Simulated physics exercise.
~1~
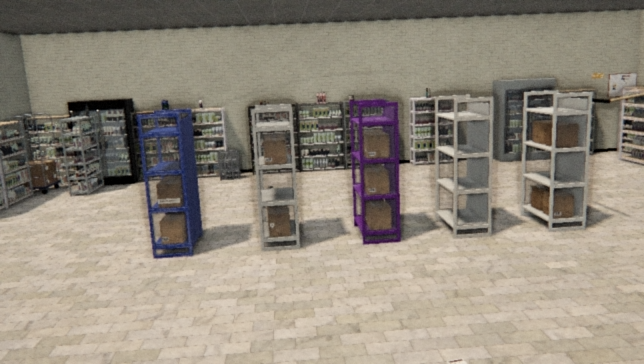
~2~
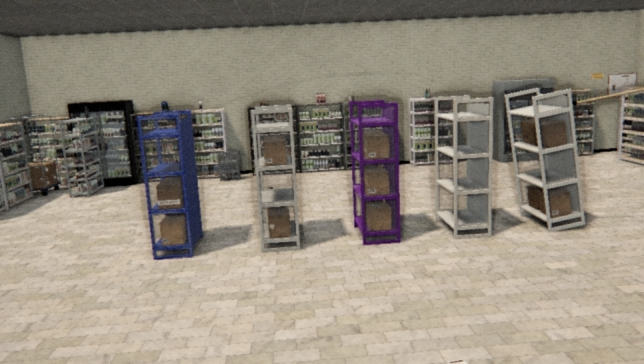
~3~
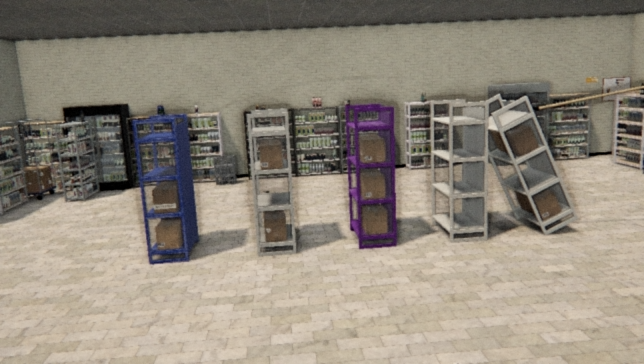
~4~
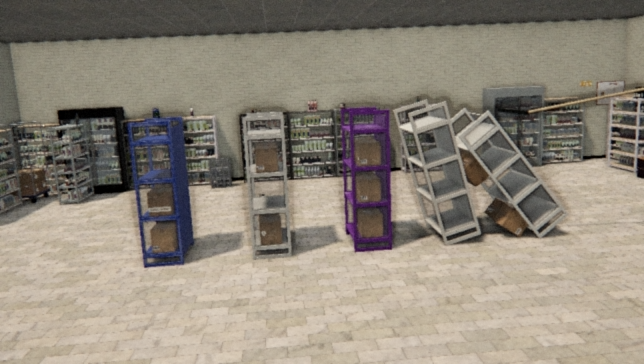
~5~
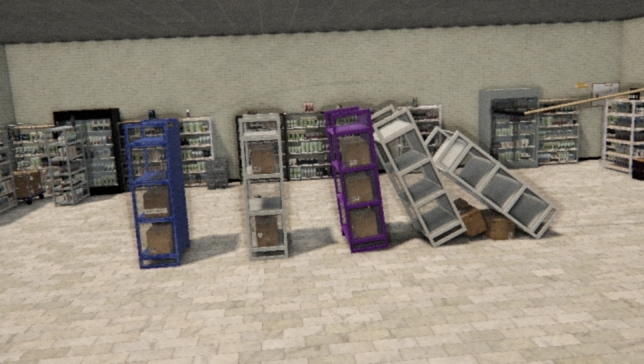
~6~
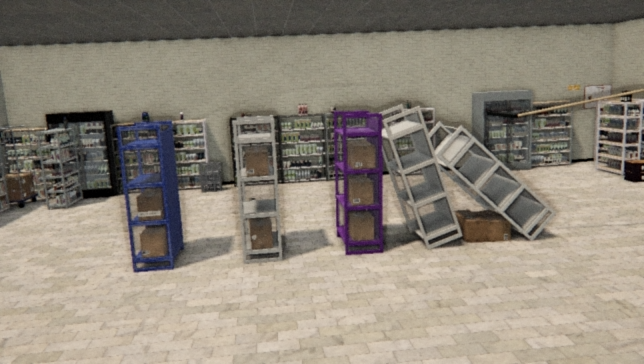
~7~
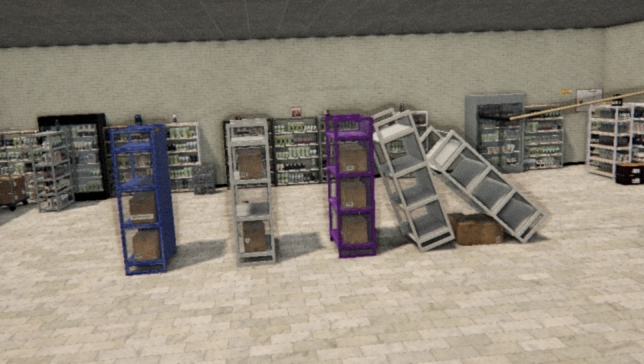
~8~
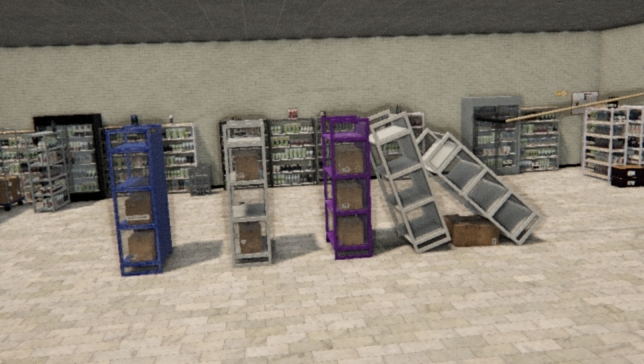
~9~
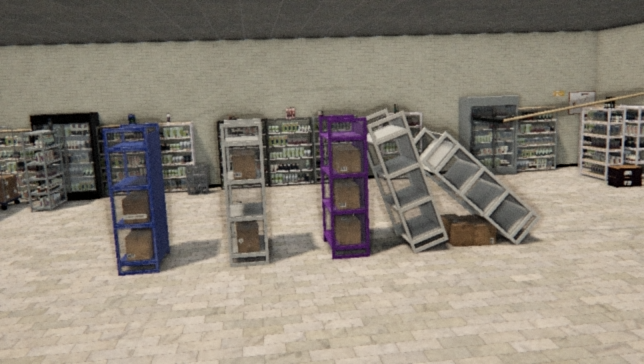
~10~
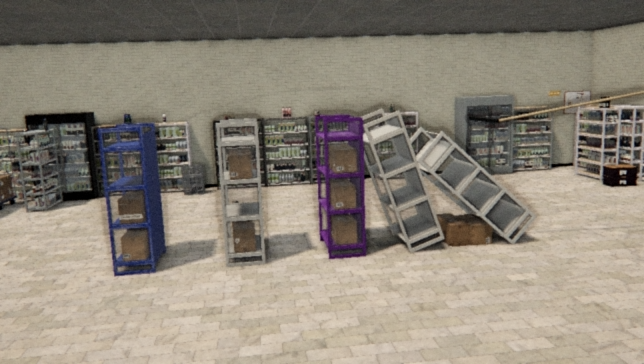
The rightmost of five open shelf units tips left, spilling cartons, and knocks the pale unit beside it into a lean against the purple one, which rocks slightly but stays up. Both tilted units come to rest propped, with the purple, grey and blue units left standing.
